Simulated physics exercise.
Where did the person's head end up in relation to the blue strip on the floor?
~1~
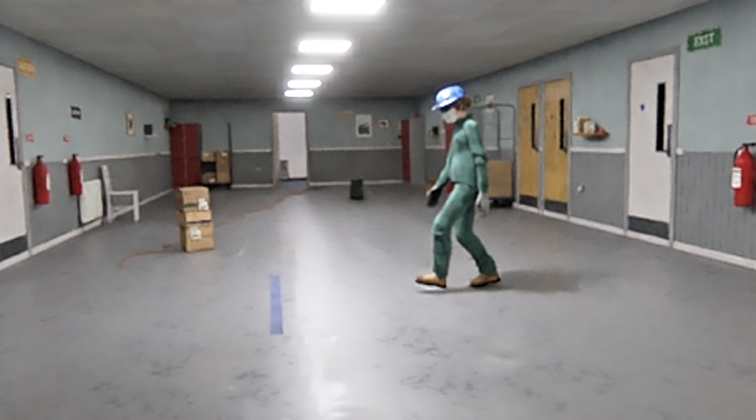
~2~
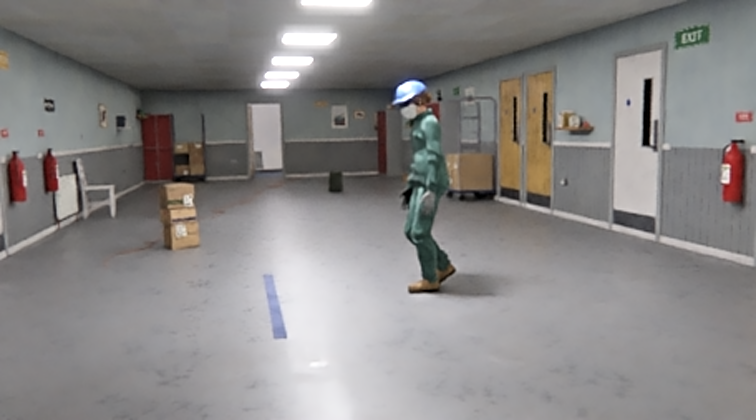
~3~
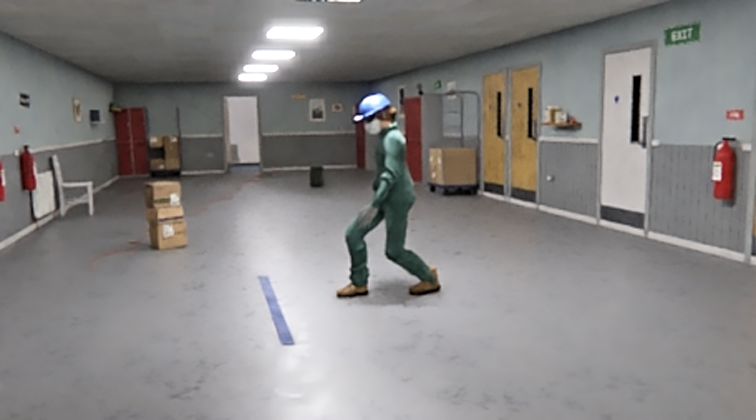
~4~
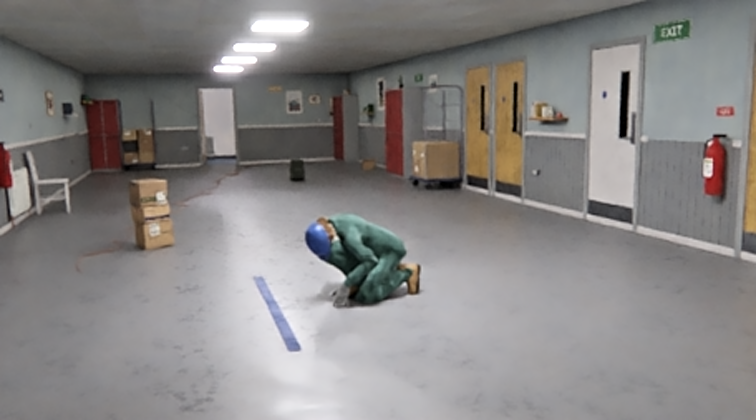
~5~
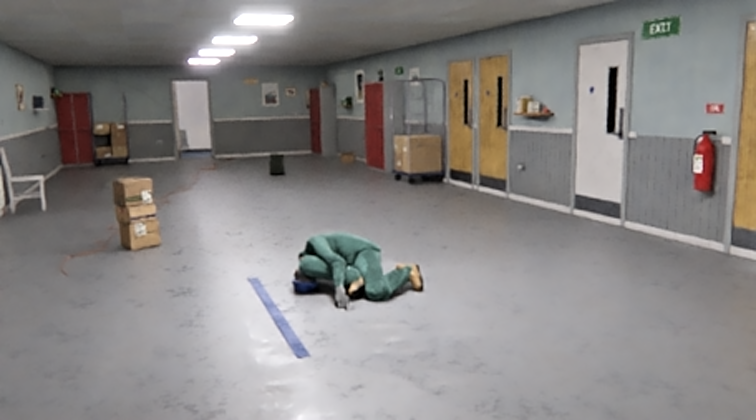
The head ended up low by the floor just to the right of the blue strip, stopping short of it without crossing.
